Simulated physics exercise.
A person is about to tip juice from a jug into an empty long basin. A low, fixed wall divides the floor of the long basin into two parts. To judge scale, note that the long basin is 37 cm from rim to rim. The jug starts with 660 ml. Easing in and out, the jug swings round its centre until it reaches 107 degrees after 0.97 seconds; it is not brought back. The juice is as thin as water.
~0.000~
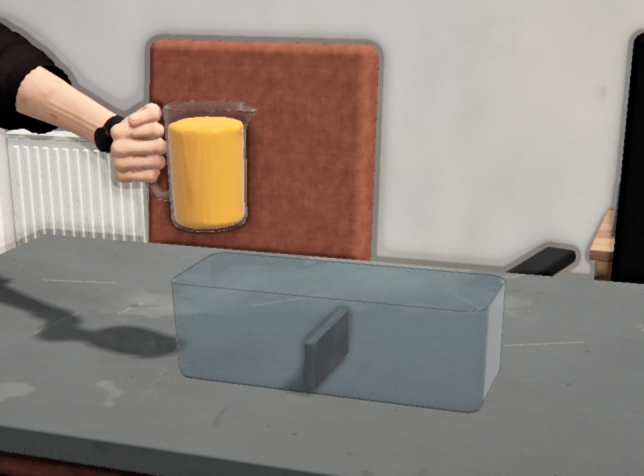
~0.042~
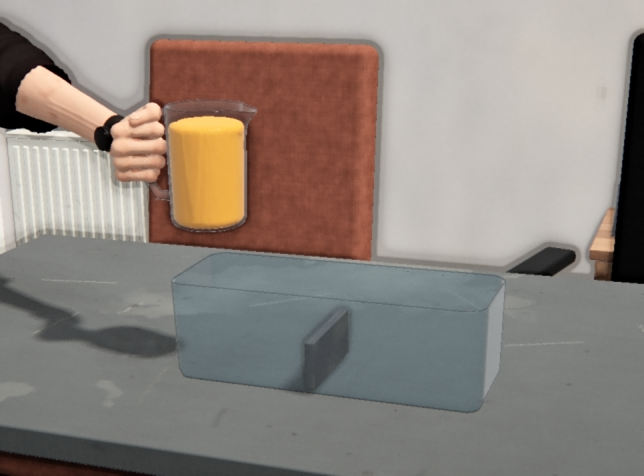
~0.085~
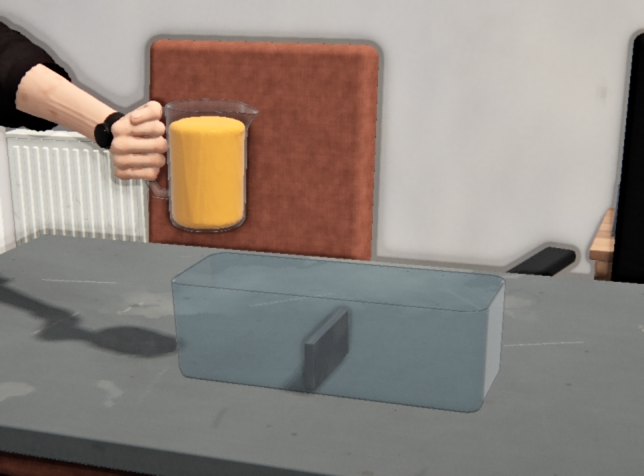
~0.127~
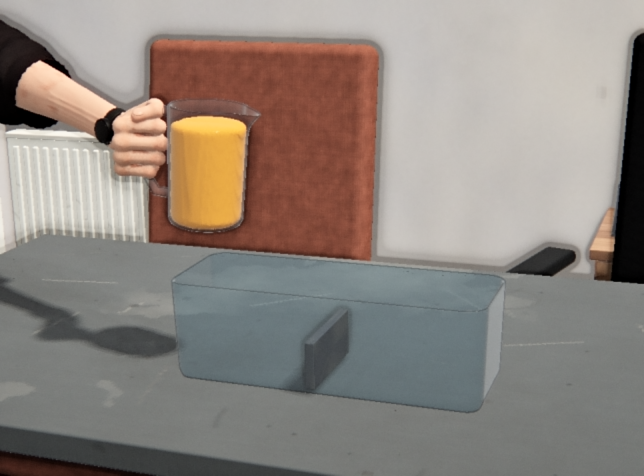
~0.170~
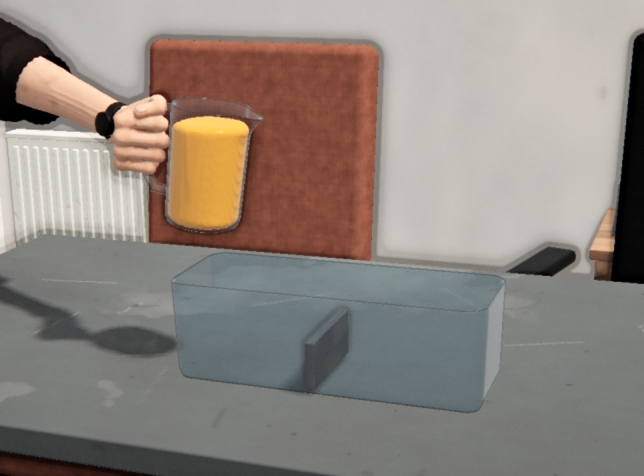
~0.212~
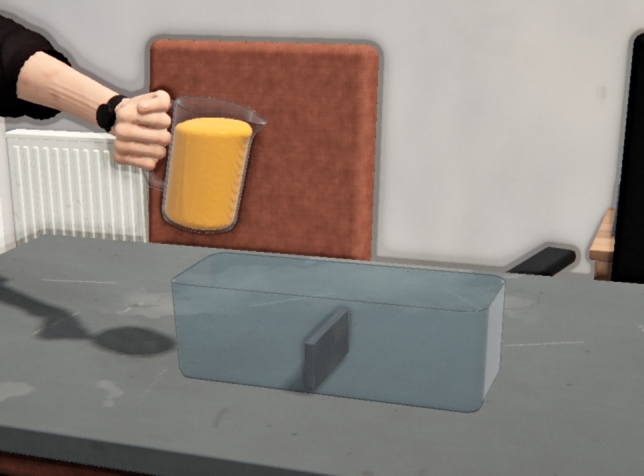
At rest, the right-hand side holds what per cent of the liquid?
It holds some 34 in every hundred.
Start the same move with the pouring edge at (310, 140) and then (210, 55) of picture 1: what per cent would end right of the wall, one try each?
I'd say 95 percent on the first go, 5 percent on the next.
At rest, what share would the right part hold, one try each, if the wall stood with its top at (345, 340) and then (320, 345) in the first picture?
5 in a hundred, followed by 65 in a hundred.
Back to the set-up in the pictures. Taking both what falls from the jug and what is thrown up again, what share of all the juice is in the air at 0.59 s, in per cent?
At that moment, about 12 percent.
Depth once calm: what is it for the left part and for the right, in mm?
Some 22 mm on the left and some 10 mm on the right.
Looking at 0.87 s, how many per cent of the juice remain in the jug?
34 per cent or so.
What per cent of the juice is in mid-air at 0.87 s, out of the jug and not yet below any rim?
It comes to some 18 percent of the total.
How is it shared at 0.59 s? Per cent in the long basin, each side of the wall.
I'd say some 1 in a hundred on the left and 2 on the right.
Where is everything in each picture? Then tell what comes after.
Tilt 0°; pouring edge (255, 110); surface from (175, 122) to (244, 125); the long basin's rim runs from (192, 268) to (496, 296); the wall's top is at (327, 327), in the first frame.
Tilt 1°; pouring edge (256, 110); surface from (175, 122) to (244, 125), in the second frame.
Tilt 2°; pouring edge (257, 112); surface from (176, 121) to (245, 127), in the third frame.
Tilt 4°; pouring edge (260, 114); surface from (177, 121) to (246, 127), in the fourth frame.
Tilt 8°; pouring edge (263, 118); surface from (179, 122) to (249, 128), in the fifth frame.
Tilt 12°; pouring edge (266, 123); surface from (181, 125) to (253, 129), in the sixth frame.
By 0.59 s the tilt is 71° and 84 per cent is still to pour, 1 is left of the wall and 2 right of it.
By 0.87 s the tilt is 104° and 35 per cent is still to pour, 23 is left of the wall and 24 right of it.
By 1.16 s the tilt is 107° and 3 per cent is still to pour, 60 is left of the wall and 33 right of it.
By 1.47 s the tilt is 107° and 0 per cent is still to pour, 66 is left of the wall and 34 right of it.
At rest 66 per cent lies left of the wall, 34 right of it and 1 outside.
